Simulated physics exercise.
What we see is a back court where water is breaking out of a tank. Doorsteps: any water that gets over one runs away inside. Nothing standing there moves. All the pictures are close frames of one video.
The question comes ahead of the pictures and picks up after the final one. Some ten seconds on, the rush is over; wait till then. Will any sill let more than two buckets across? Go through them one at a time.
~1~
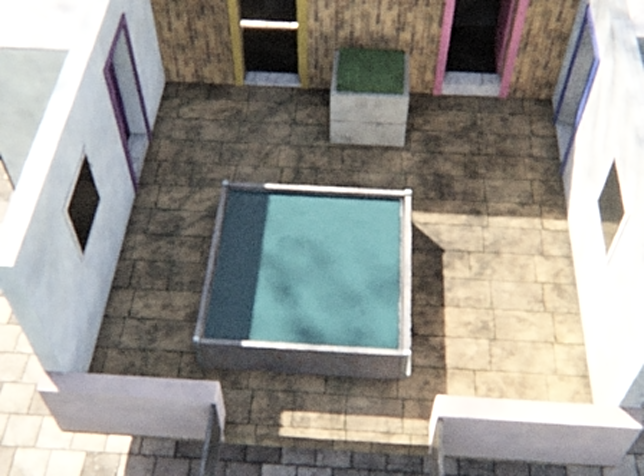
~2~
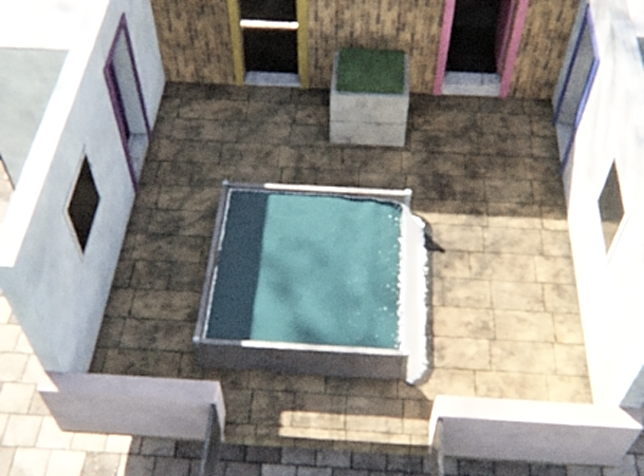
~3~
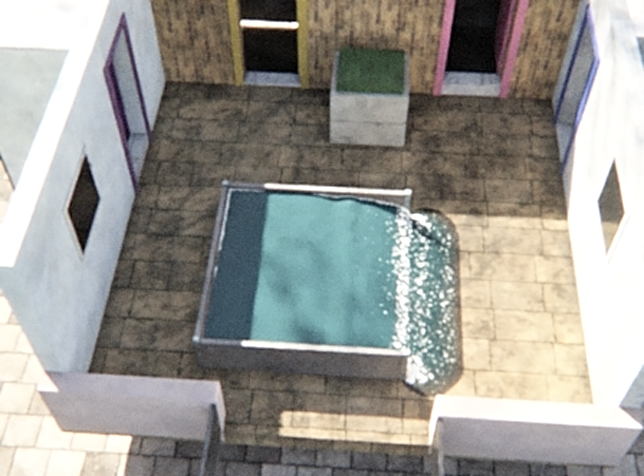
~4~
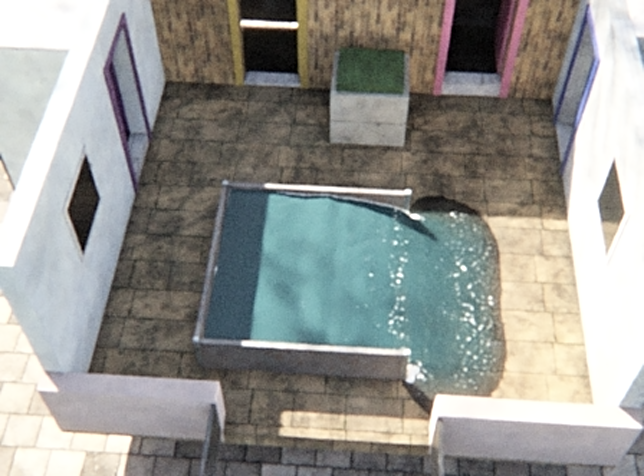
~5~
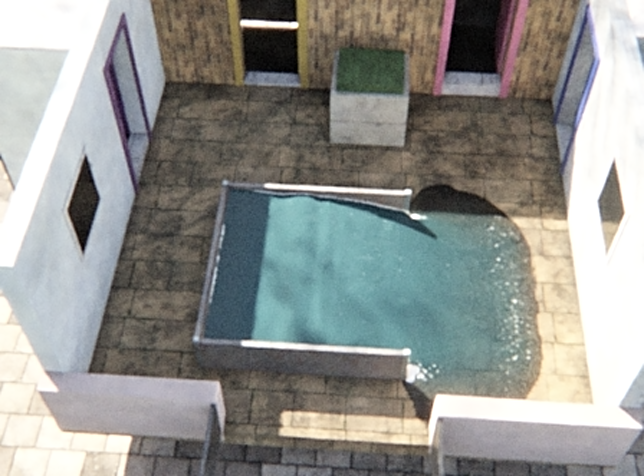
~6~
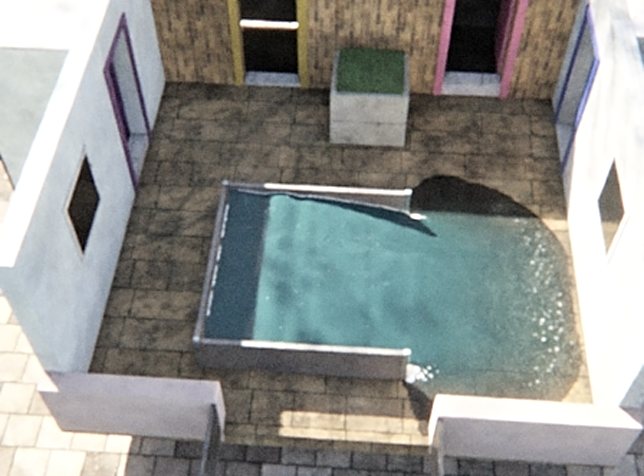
Yellow door: At most two buckets; blue door: Over two buckets; purple door: At most two buckets; pink door: At most two buckets.
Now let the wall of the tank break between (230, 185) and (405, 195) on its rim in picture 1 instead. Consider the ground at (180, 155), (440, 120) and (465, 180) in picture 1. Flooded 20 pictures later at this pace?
One by one: Waterlogged; waterlogged; waterlogged.
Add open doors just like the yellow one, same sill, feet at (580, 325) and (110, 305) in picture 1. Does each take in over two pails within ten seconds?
Tops it; comes up short.
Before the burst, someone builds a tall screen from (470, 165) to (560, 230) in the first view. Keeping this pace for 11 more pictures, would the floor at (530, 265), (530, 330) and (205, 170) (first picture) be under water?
Taking the points in the order given, they are inundated, inundated and high and dry.
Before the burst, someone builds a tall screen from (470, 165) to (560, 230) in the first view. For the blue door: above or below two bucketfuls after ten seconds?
My guess is that the blue one stays within limits.
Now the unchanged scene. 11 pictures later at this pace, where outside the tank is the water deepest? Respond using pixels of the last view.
Look near (584, 421).
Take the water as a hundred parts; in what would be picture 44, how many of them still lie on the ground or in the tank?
Some 92 per cent.
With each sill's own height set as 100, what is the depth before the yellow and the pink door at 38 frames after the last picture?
Depth ratios, approx.: 60 and 70 percent.
A moment on, water covers 30 % of the floor; the yellow door not reached, the blue door not reached, the purple door not reached, the pink door not reached.
Next, water covers 35 % of the floor; the yellow door not reached, the blue door wet at the sill, nothing in, the purple door not reached, the pink door not reached.
Then, water covers 45 % of the floor; the yellow door not reached, the blue door under two buckets in, the purple door not reached, the pink door wet at the sill, nothing in.
Later, water covers 75 % of the floor; the yellow door wet at the sill, nothing in, the blue door over two buckets in, the purple door not reached, the pink door wet at the sill, nothing in.
In the end, water covers 95 % of the floor; the yellow door wet at the sill, nothing in, the blue door far over two buckets in, the purple door wet at the sill, nothing in, the pink door wet at the sill, nothing in.
